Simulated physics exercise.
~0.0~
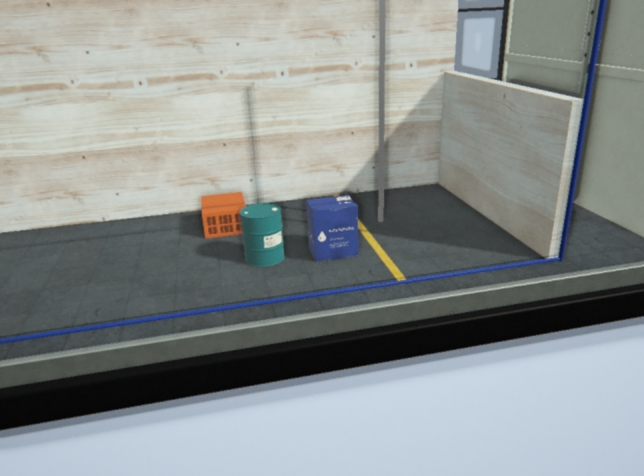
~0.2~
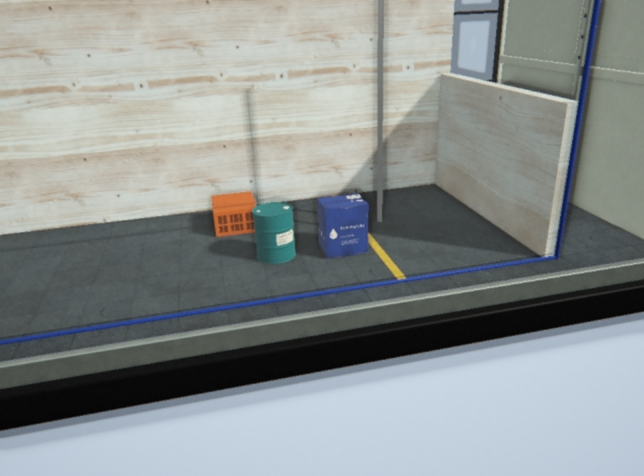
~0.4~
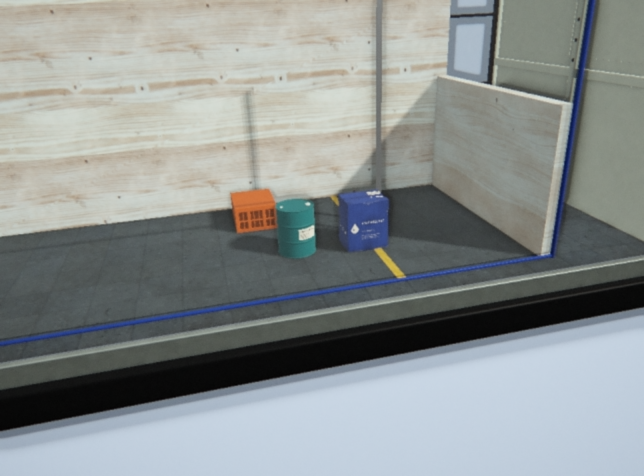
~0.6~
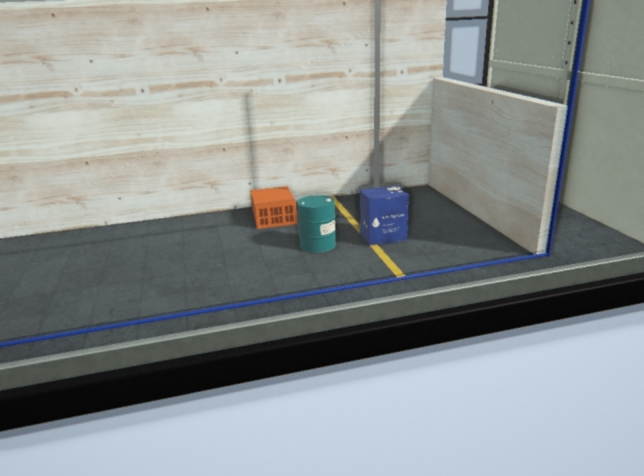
In the video, an orange crate, a teal drum and a blue pack slide upright to the right across a dark floor in a wood-walled bay. The blue pack crosses the yellow line, while the drum and crate remain short of it on the left.
